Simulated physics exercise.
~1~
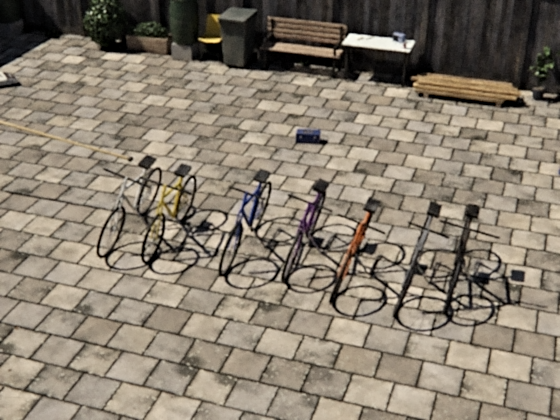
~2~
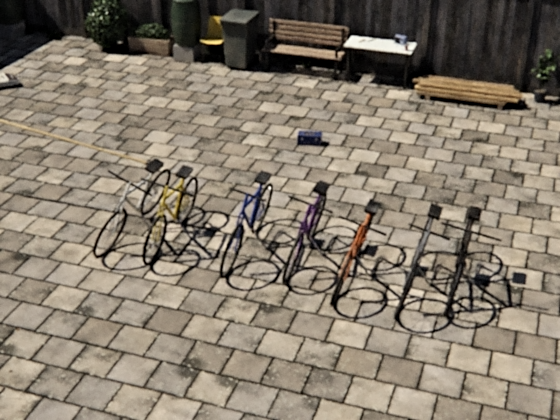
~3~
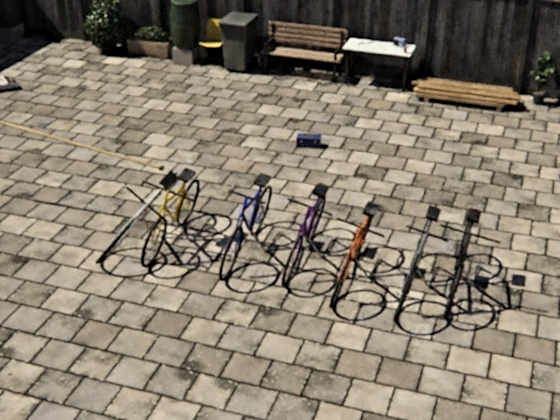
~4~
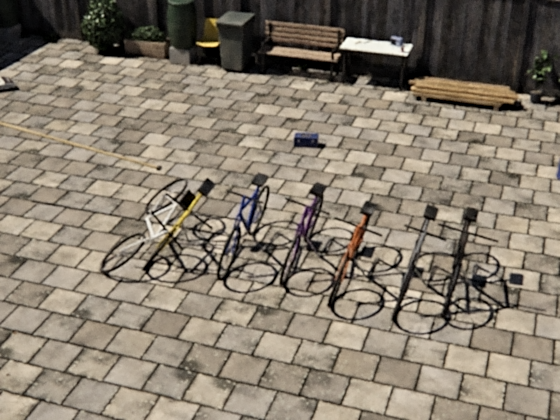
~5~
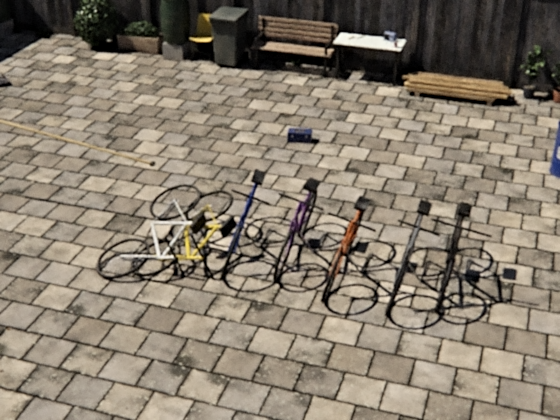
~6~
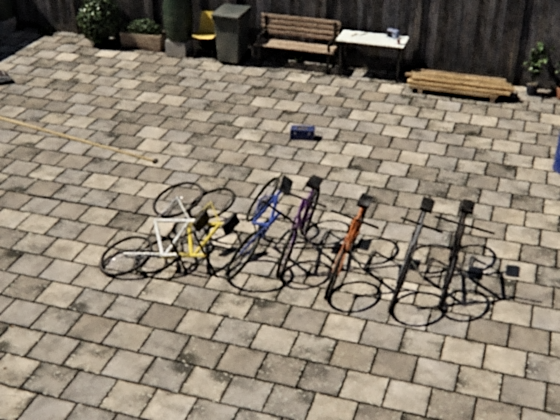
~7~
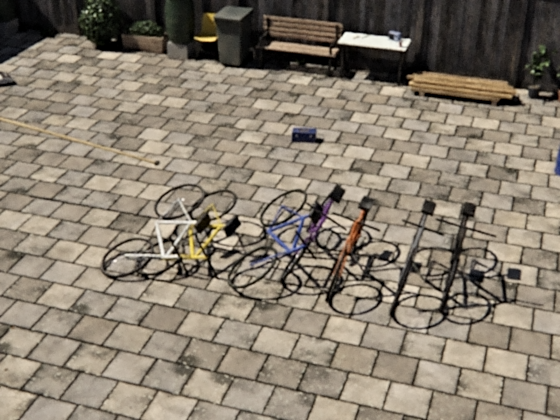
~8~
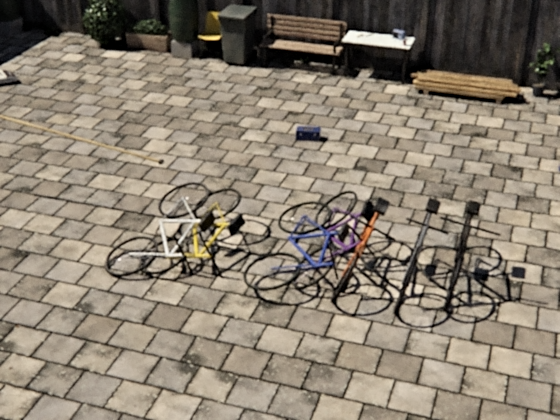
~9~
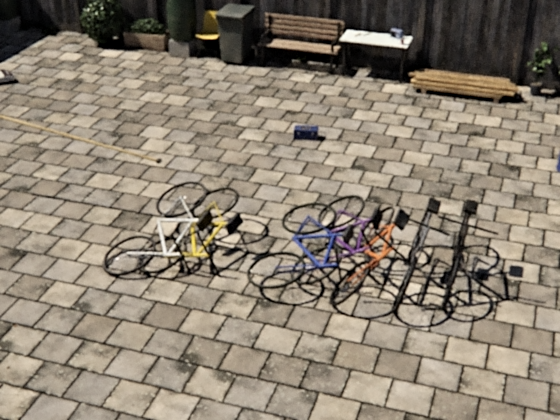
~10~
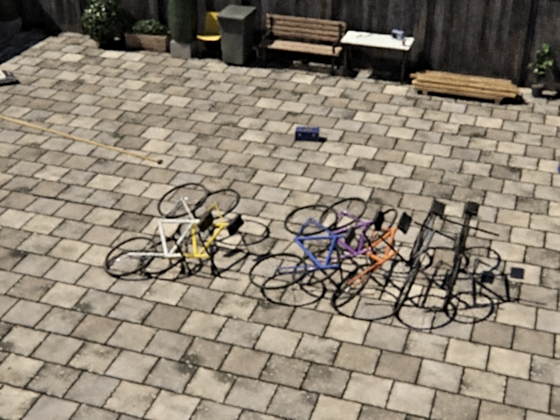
A thin pole slides in from the left towards a row of seven bicycles on a sunlit paved yard, seen from above, with a bench, a table and planters along the dark fence behind. It nudges the pale bicycle at the left end, which topples rightward into the yellow one. The yellow bicycle goes down against the blue, which then falls into the purple. The purple one tips onto the orange, which leans over in turn. At the end the orange bicycle rests tilted, while the two dark ones on the right still stand.
